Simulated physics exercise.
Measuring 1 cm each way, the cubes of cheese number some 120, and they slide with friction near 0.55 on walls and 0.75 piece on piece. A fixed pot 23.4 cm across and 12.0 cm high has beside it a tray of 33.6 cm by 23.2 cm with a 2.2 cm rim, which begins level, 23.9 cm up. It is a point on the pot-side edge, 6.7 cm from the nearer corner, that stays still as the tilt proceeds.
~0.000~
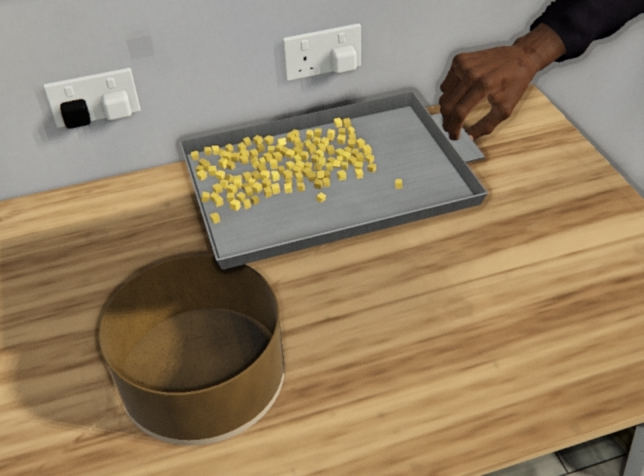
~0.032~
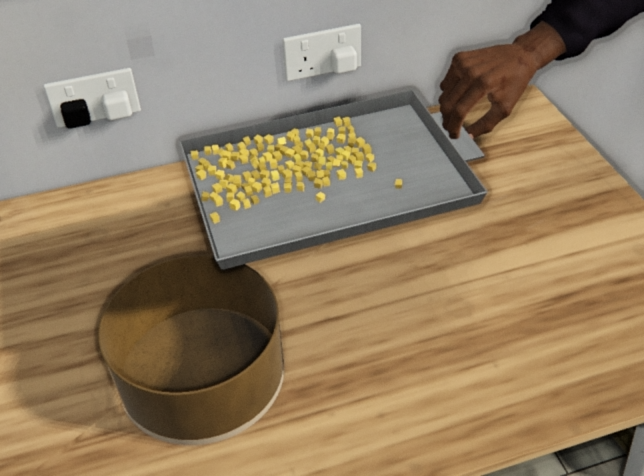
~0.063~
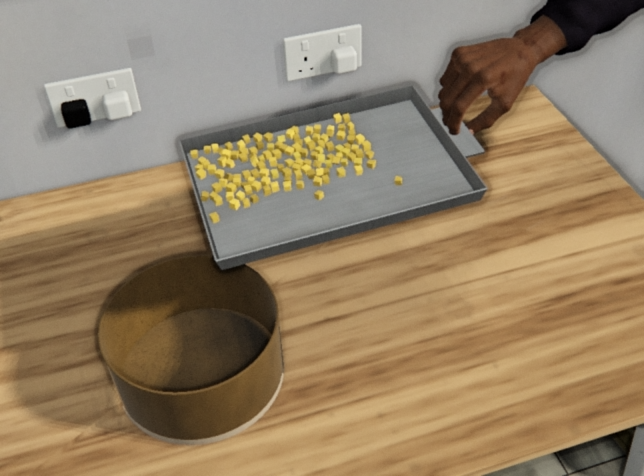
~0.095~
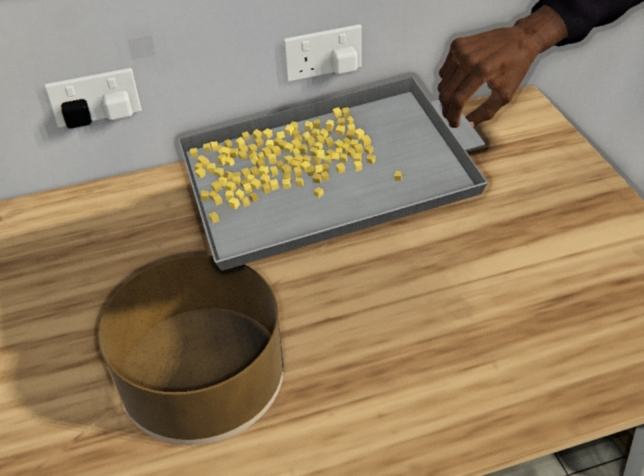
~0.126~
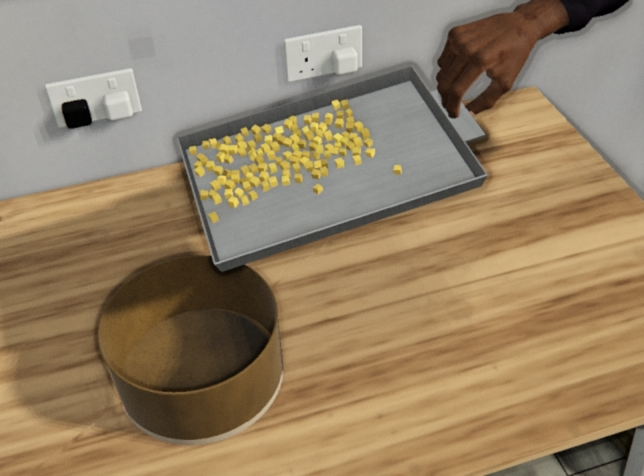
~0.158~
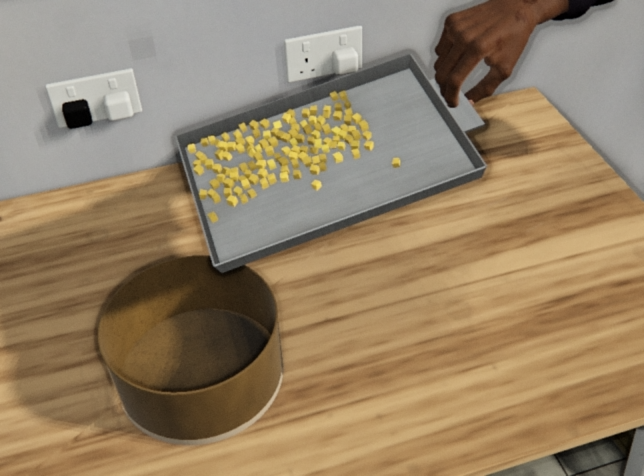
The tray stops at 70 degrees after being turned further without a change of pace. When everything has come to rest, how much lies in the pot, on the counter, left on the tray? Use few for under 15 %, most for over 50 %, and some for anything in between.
Pot: Most, counter: Few, tray: Some.
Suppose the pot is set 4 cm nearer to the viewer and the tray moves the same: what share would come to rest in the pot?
75 %.
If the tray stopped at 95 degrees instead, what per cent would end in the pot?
Estimate: Roughly 100 percent.
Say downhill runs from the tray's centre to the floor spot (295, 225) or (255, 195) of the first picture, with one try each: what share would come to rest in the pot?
Estimate: Some 70 % and some 30 % respectively.
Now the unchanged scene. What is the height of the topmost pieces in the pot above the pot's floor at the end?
Around 2.0 cm above the floor.
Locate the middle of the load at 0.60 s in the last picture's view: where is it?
The load's centre is near (210, 172) at that time.
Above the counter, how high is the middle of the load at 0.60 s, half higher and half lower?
Roughly 30 centimetres, give or take.
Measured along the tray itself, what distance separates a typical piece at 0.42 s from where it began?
Displacement on the tray: Roughly 1 cm.
Then, at 0.42 s, tilt 40 degrees; the tray holds 100 %, the pot 0 %.
Then, at 0.60 s, tilt 60 degrees; the tray holds 100 %, the pot 0 %.
Then, at 0.90 s, tilt 70 degrees; the tray holds 45 %, the pot 40 %.
In the end, at 2.2 s, pot 65 %, counter 5 %, tray 25 %.
